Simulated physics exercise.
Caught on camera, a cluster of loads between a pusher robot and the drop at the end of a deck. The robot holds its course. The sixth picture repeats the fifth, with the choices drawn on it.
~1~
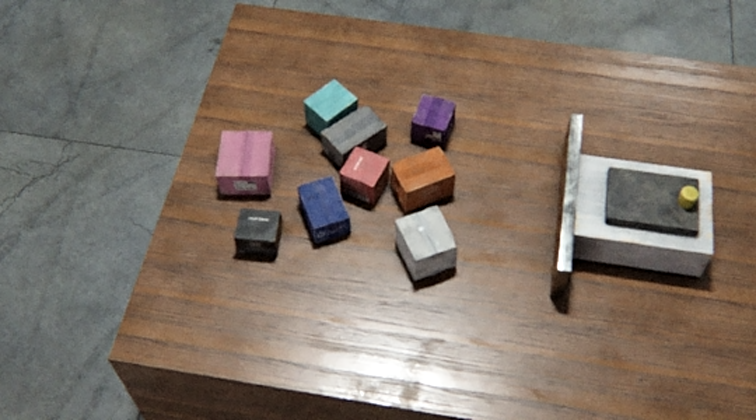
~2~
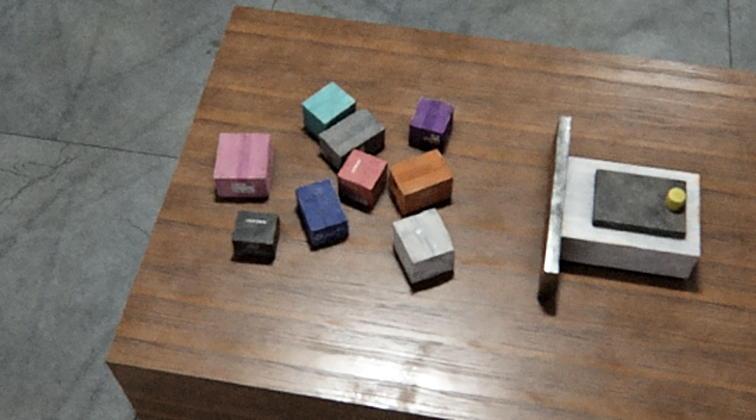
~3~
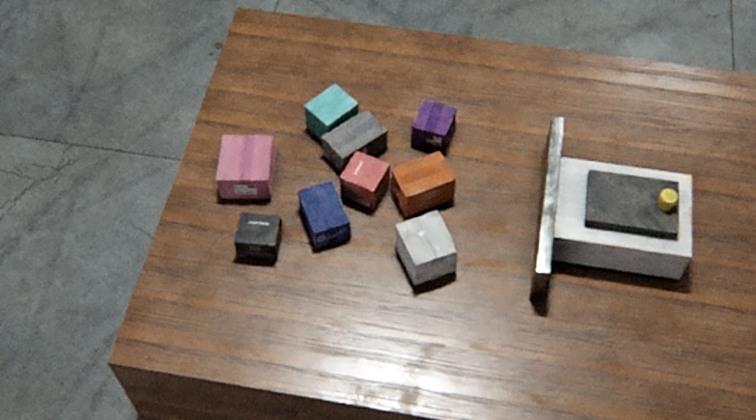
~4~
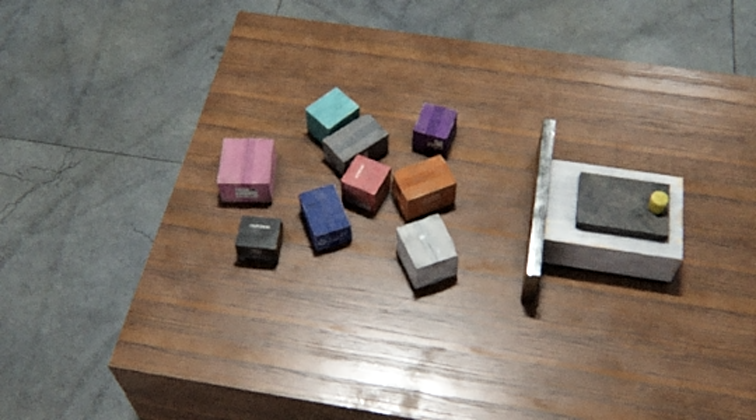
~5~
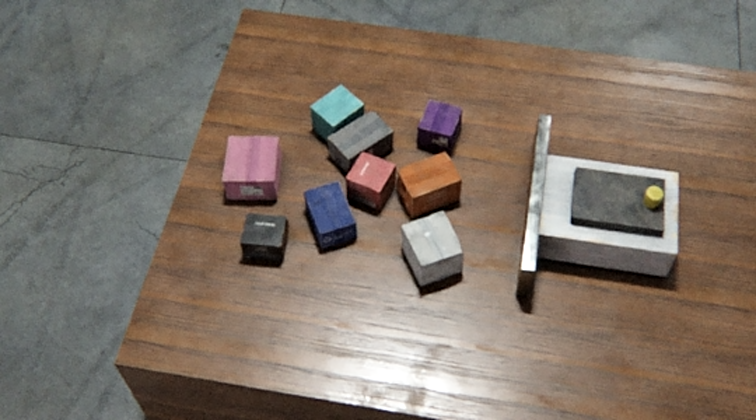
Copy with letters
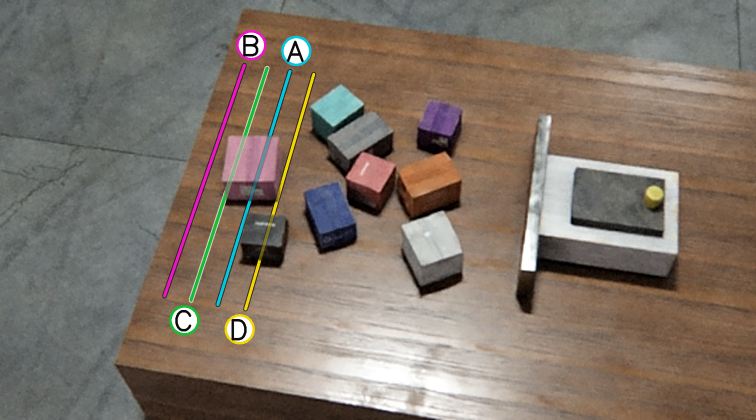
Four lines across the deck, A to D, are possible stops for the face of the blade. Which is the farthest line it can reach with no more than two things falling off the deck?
Stop at A.
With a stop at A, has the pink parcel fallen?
Yes.
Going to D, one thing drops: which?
The pink parcel.
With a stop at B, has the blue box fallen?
Yes.
On the marked copy, A at (257, 178); B at (208, 171); C at (232, 175); D at (283, 182).
With A. Early on, robot (506, 184); purple parcel (421, 126); blue box (325, 218).
Further on, robot (402, 169); pink parcel (210, 162); red box (257, 169).
At the end, robot (326, 158); pink parcel over the edge; red box (184, 160); one fallen.
As for the rest, B drops six; C drops five; D is within the limit but short.
